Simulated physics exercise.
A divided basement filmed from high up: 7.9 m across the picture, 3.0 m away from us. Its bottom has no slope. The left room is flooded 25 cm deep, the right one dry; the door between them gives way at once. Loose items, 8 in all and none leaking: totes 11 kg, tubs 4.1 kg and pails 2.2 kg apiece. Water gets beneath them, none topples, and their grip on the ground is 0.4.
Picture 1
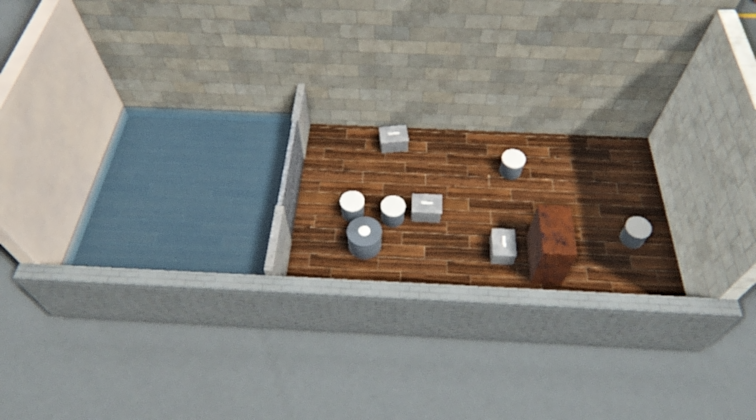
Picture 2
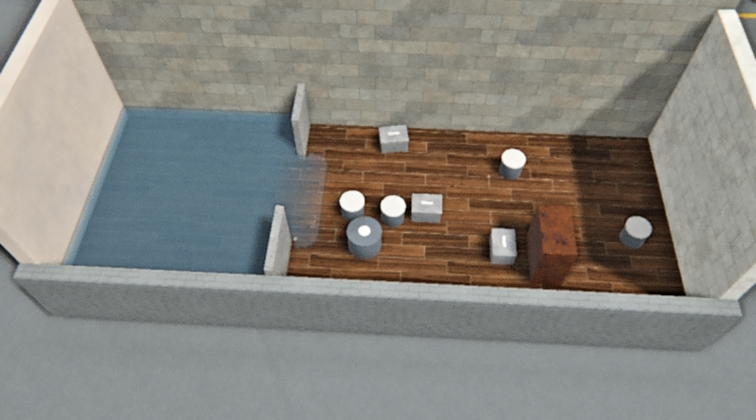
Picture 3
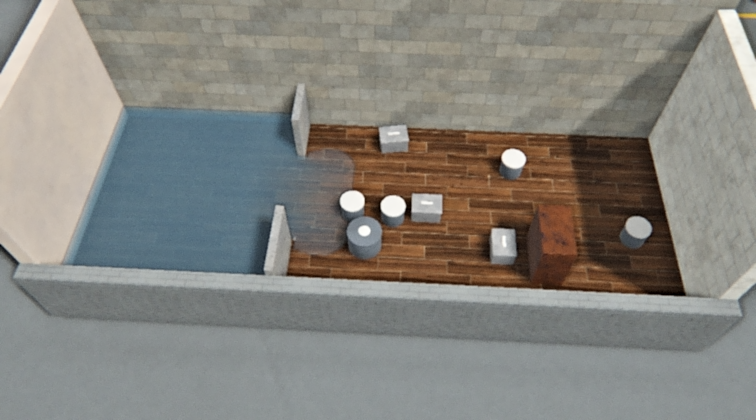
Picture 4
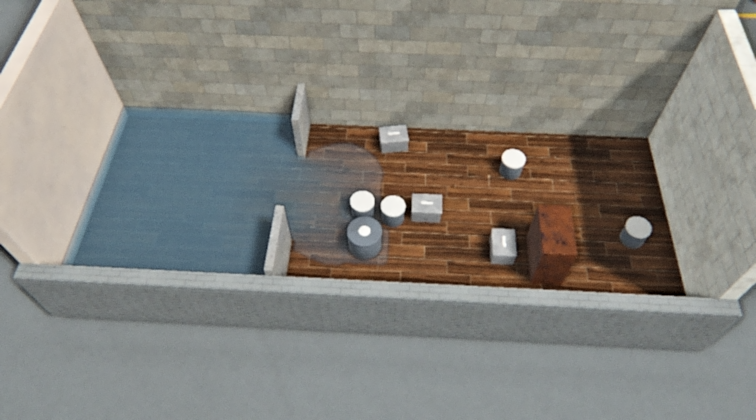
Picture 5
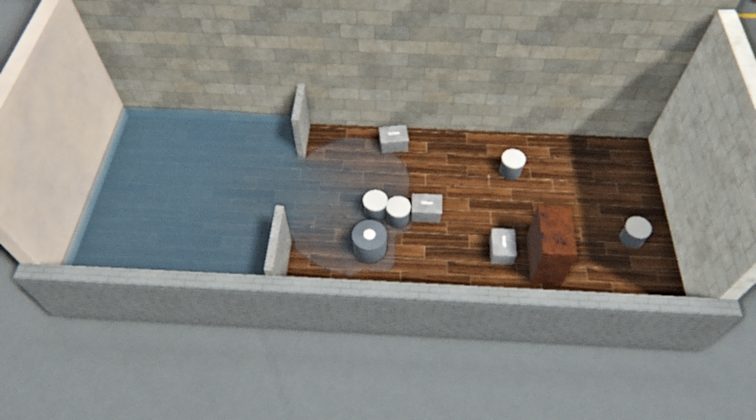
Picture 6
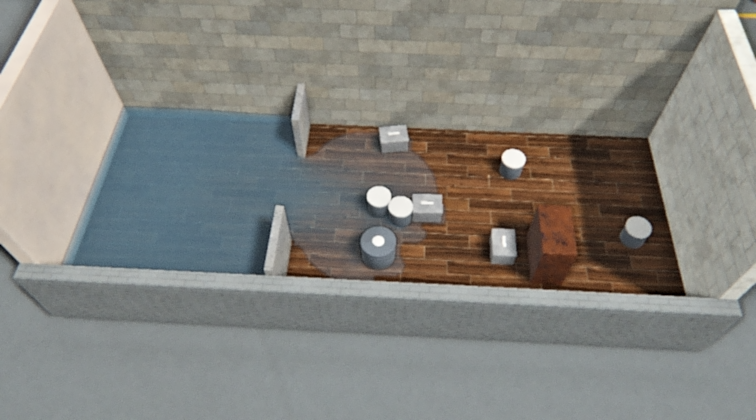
Water spreading through a gap in a dividing wall onto a wooden floor, nudging a few nearby round containers slightly right.
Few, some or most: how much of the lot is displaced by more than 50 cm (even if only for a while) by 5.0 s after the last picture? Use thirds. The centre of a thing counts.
It is two thirds or above.
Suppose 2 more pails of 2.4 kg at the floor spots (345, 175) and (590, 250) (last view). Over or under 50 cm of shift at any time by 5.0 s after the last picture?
In turn: More, short of it.
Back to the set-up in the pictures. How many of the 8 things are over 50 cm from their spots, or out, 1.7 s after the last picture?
I count 4.
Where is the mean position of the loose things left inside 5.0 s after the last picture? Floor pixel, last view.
Around (596, 225).
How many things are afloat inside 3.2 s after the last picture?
At that moment 4.
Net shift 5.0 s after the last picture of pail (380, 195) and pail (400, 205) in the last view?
In that order: 400 cm, 350 cm.
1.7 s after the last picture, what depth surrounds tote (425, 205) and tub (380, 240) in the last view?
Roughly 4 and 7 cm.
Then, 0.4 s after the last picture 2 of 8 are over 50 cm from their spots; 2 afloat.
Then, 1.7 s after the last picture 4 of 8 are over 50 cm from their spots; 3 afloat.
Then, 3.2 s after the last picture 6 of 8 are over 50 cm from their spots; 4 afloat.
Then, 5.0 s after the last picture 6 of 8 are over 50 cm from their spots, and 6 have been at some point; 5 afloat.
